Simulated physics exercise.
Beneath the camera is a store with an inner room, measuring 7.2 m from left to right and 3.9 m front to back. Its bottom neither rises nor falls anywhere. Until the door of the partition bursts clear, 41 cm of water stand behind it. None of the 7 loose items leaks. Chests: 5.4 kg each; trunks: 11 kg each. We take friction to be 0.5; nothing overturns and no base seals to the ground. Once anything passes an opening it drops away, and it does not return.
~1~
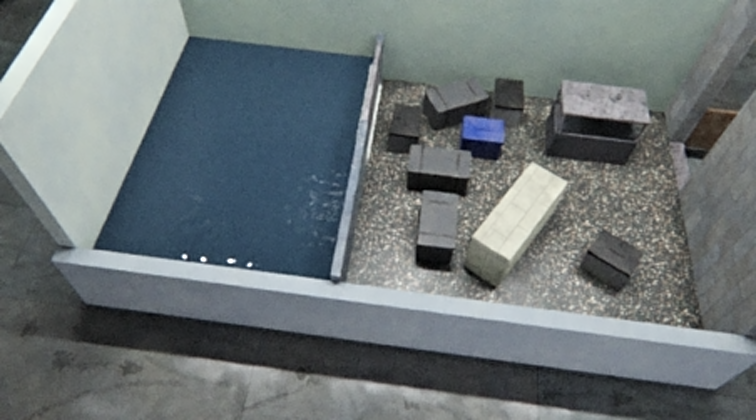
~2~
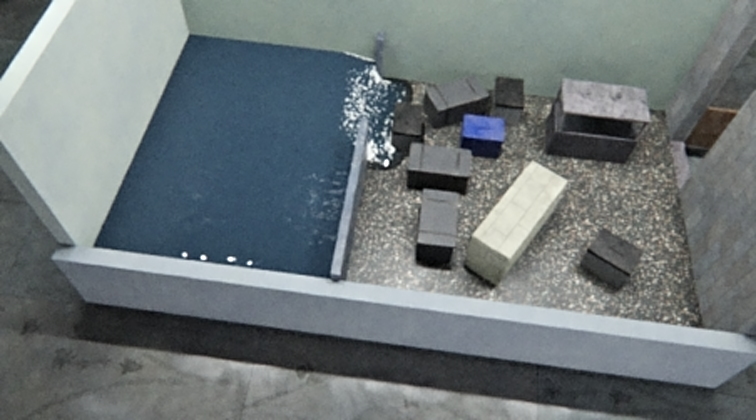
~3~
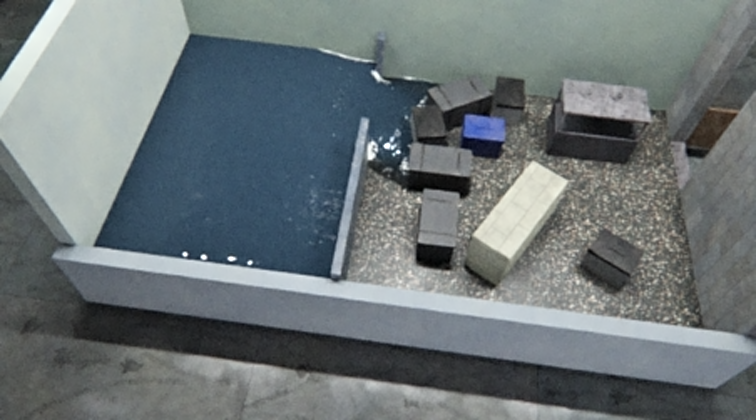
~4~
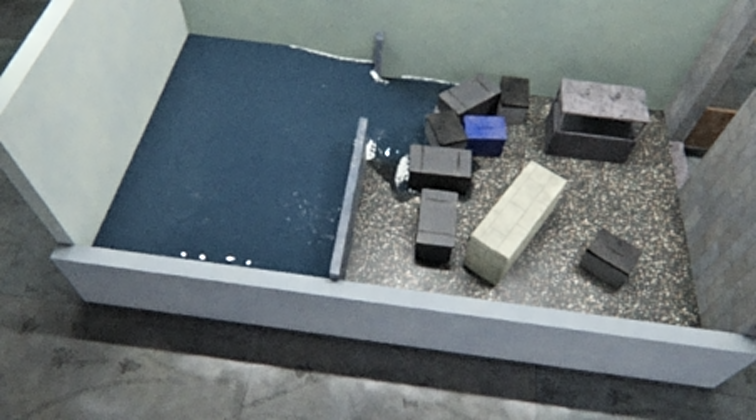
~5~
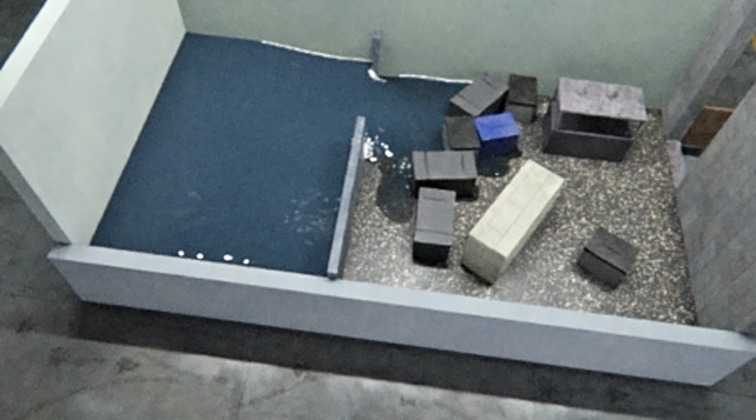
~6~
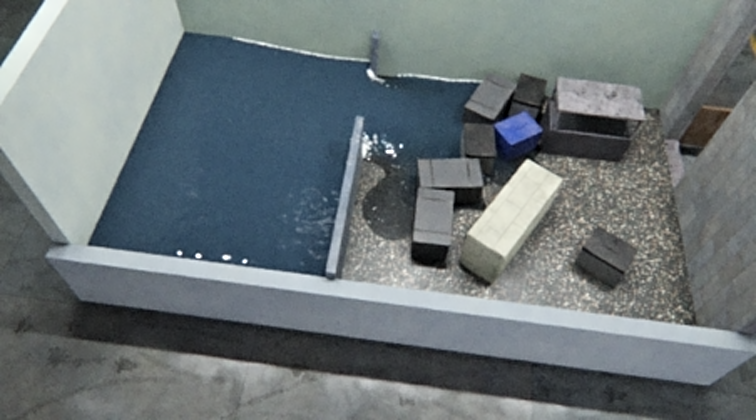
Dark blue water held on the left side of a walled room bursts through a gap at the far end of the low divider, splashing white. It spreads rightward along the back wall over the speckled floor, pushing the small blue chest and several dark boxes to the right, while the long pale block stays put.
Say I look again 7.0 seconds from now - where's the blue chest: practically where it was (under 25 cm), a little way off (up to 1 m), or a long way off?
A long way off.
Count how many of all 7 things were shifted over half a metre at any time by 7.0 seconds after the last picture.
7 of them.
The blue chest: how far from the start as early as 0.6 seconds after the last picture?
By that time, close to 80 cm.
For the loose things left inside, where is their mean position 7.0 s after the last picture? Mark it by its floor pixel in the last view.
Somewhere near (499, 217).
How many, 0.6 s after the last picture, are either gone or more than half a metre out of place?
Count then: 5.
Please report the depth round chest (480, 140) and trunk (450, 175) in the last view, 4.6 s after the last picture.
Depths: Near 11 cm, then near 7 cm.
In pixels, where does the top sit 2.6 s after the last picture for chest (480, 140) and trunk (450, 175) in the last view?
Estimated pixels: (497, 166) and (443, 207).
Then, 0.6 s after the last picture the blue chest is near (532, 137), 0.7 m from its start, afloat; 0 of 7 are out; 4 afloat.
Then, 2.6 s after the last picture the blue chest is near (679, 224), 2.8 m from its start, afloat; 0 of 7 are out; 5 afloat.
Then, 4.6 s after the last picture the blue chest is near (579, 281), 2.5 m from its start, afloat; 0 of 7 are out; 7 afloat.
Then, 7.0 s after the last picture the blue chest is near (419, 277), 2.6 m from its start, afloat; 0 of 7 are out; 7 afloat.
